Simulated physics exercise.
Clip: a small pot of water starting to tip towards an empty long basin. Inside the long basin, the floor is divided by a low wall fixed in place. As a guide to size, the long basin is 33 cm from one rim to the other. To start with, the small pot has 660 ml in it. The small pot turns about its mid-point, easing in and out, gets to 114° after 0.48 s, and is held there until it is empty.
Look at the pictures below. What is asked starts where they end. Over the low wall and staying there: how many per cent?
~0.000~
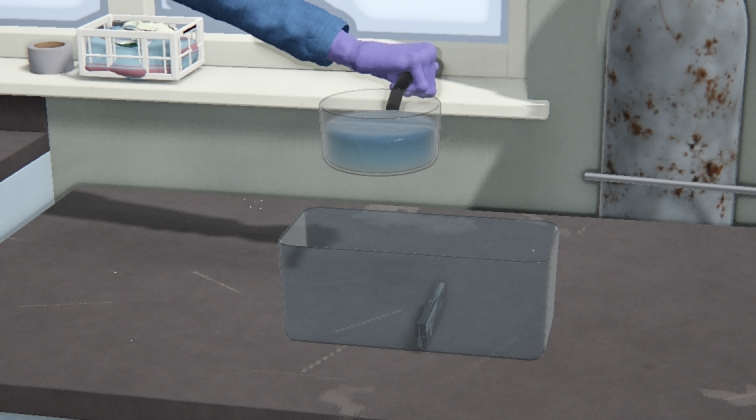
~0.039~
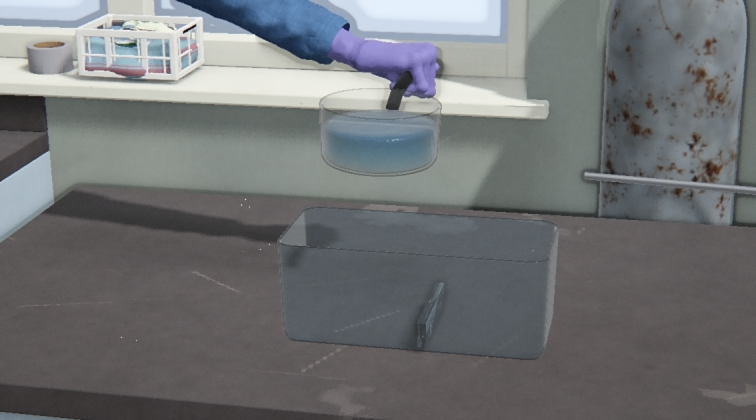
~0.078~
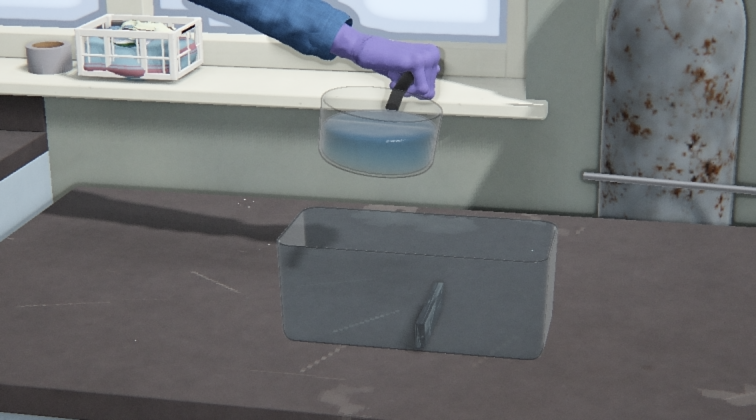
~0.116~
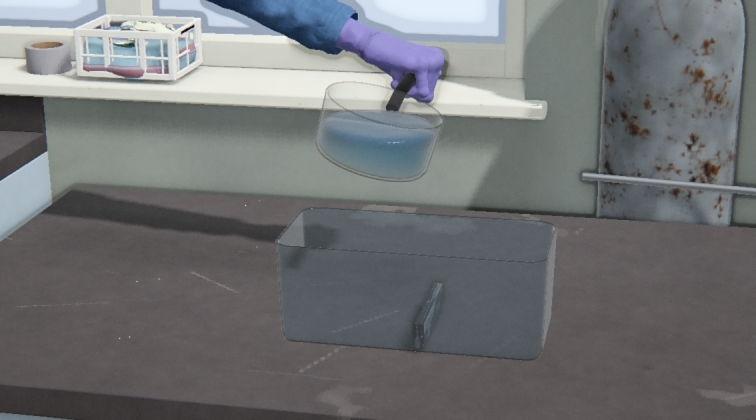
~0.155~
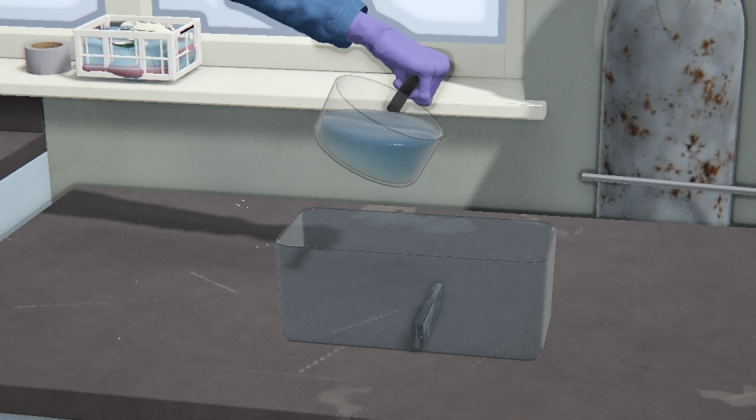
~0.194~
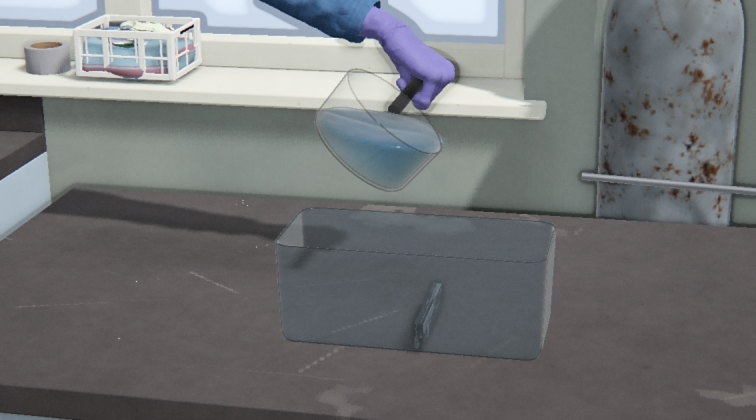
67 out of 100.
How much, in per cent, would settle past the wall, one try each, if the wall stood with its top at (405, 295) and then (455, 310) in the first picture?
One try each: Around 85 percent and then around 40 percent.
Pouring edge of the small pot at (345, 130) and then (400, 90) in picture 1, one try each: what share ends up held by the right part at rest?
In order, 25 and 45 per cent.
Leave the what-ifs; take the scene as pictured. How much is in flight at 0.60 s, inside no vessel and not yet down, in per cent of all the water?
7 per cent, roughly.
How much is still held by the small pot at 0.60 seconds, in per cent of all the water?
Around 2 percent of it.
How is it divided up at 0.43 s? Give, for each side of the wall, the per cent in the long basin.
Left: Around 0. Right: Around 46.
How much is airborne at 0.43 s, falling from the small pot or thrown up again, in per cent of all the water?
Share: Roughly 40 per cent.
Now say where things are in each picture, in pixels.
It leans 0°; its right rim is at (439, 108); the water meets the walls at (326, 120) and (437, 126); the long basin's rim runs from (292, 227) to (554, 244); the wall's top is at (432, 304), in the first frame.
It leans 2°; its right rim is at (439, 110); the water meets the walls at (326, 120) and (437, 126), in the second frame.
It leans 7°; its right rim is at (441, 115); the water meets the walls at (325, 119) and (437, 128), in the third frame.
It leans 16°; its right rim is at (442, 125); the water meets the walls at (324, 118) and (438, 131), in the fourth frame.
It leans 27°; its right rim is at (442, 138); the water meets the walls at (322, 116) and (440, 133), in the fifth frame.
It leans 40°; its right rim is at (439, 152); the water meets the walls at (321, 111) and (432, 135); 2 per cent is over the edge, in the sixth frame.
By 0.43 s the tilt is 111° and 14 per cent is still to pour, 0 is left of the wall and 47 right of it.
By 0.60 s the tilt is 114° and 2 per cent is still to pour, 17 is left of the wall and 74 right of it.
By 0.78 s the tilt is 114° and 0 per cent is still to pour, 24 is left of the wall and 73 right of it.
By 0.98 s the tilt is 114° and 0 per cent is still to pour, 29 is left of the wall and 69 right of it.
At rest 31 per cent lies left of the wall, 67 right of it and 2 outside.
